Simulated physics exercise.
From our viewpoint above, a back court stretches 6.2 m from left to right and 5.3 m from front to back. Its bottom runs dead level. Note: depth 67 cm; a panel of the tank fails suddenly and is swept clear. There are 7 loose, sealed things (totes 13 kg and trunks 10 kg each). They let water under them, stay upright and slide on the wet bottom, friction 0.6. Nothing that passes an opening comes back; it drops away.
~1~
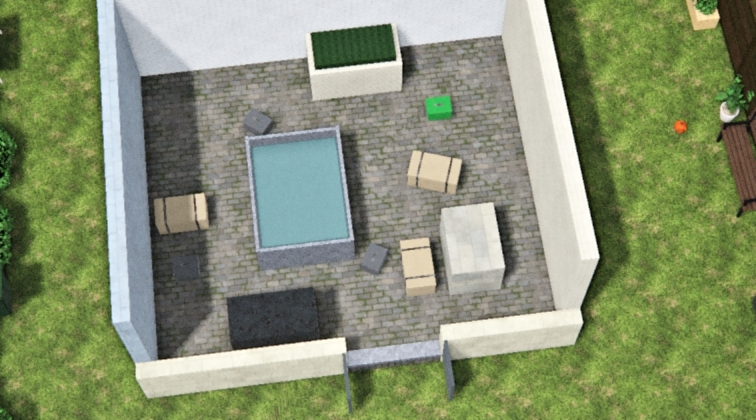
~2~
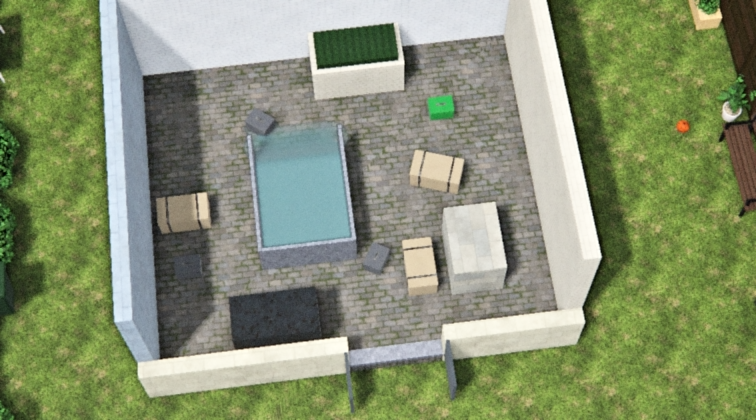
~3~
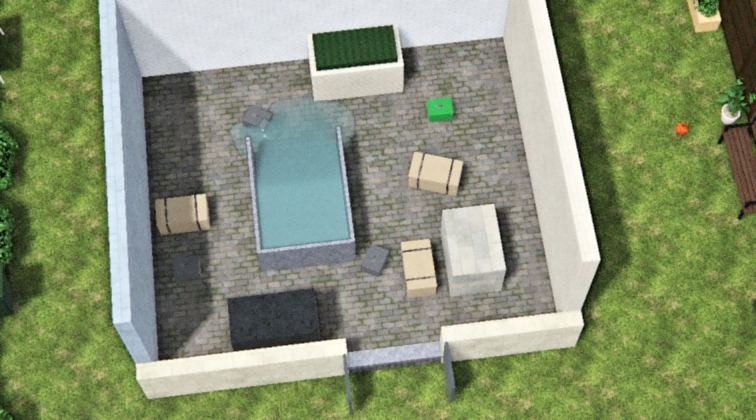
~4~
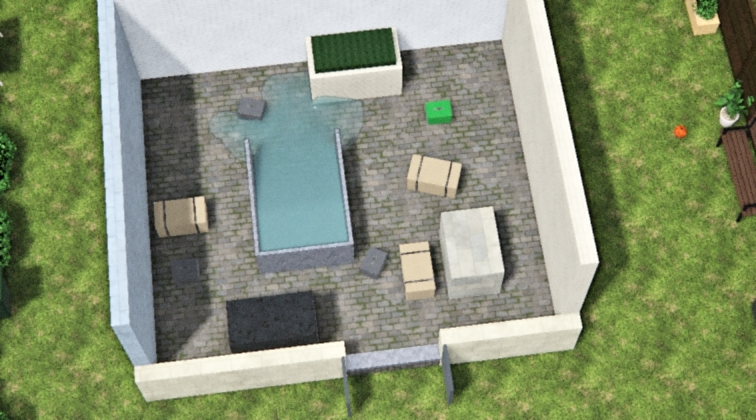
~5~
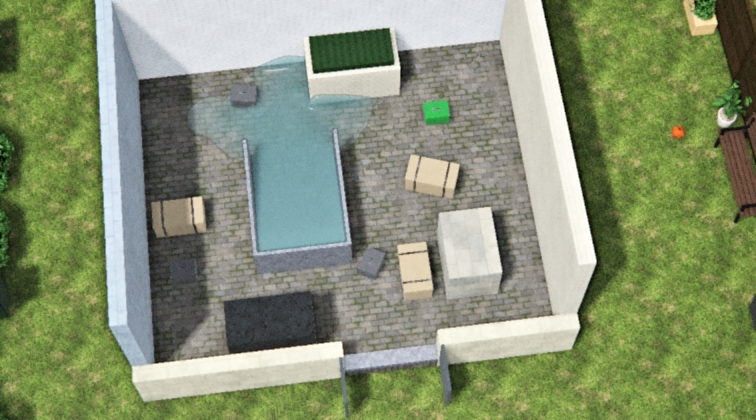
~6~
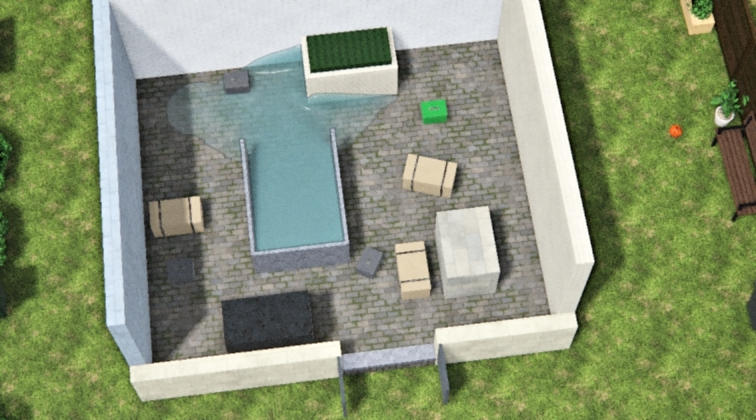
Water tank in a walled paved courtyard losing its back panel, water spreading toward the rear wall and pushing a small grey box along.
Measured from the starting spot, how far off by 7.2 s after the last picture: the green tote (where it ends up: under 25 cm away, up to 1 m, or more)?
It comes to rest a bit off.
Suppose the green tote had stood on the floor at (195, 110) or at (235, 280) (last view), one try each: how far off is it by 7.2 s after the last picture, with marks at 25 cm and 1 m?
I'd say it lands far off on the first try and it lands far off on the second.
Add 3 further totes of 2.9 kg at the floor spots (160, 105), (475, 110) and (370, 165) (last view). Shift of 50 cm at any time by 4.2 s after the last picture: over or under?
Note, same order as listed: Beyond the limit, beyond the limit, inside the limit.
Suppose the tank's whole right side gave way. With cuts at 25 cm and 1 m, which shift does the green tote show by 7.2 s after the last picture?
Outcome for the green tote: It edges some way.
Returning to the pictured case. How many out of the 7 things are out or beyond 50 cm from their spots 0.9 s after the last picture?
1 in all.
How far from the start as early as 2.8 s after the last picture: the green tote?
Around 80 cm from the start by that time.
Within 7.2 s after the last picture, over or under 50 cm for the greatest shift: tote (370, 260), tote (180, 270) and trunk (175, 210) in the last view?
In turn: Less, over, over.
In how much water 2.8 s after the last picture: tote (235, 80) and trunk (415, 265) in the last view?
I'd estimate 7 cm for the first and 0 cm for the second.
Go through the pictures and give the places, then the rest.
The green tote at (439, 105), on the bottom; 2.6 m2 under water; 0 of 7 have shifted, in the first frame.
The green tote at (441, 104) rests on the ground; water covers 3.3 m2; 0 of 7 have shifted, in the second frame.
The green tote at (440, 106), on the bottom; water covers 4.2 m2; 1 of 7 have shifted, in the third frame.
The green tote at (439, 109) rests on the ground; water covers 5.2 m2; 1 of 7 have shifted, in the fourth frame.
The green tote at (437, 109) rests on the ground; 6.0 m2 under water; 1 of 7 have shifted, in the fifth frame.
The green tote at (434, 109) rests on the ground; water covers 6.7 m2; 1 of 7 have shifted, in the sixth frame.
Then, 0.9 s after the last picture the green tote is near (436, 109), 0.0 m from its start, aground; 0 of 7 are out; 1 afloat.
Then, 2.8 s after the last picture the green tote is near (476, 124), 0.7 m from its start, aground; 0 of 7 are out; 1 afloat.
Then, 4.8 s after the last picture the green tote is near (476, 124), 0.7 m from its start, aground; 0 of 7 are out; 2 afloat.
Then, 7.2 s after the last picture the green tote is near (476, 124), 0.7 m from its start, aground; 0 of 7 are out; 3 afloat.
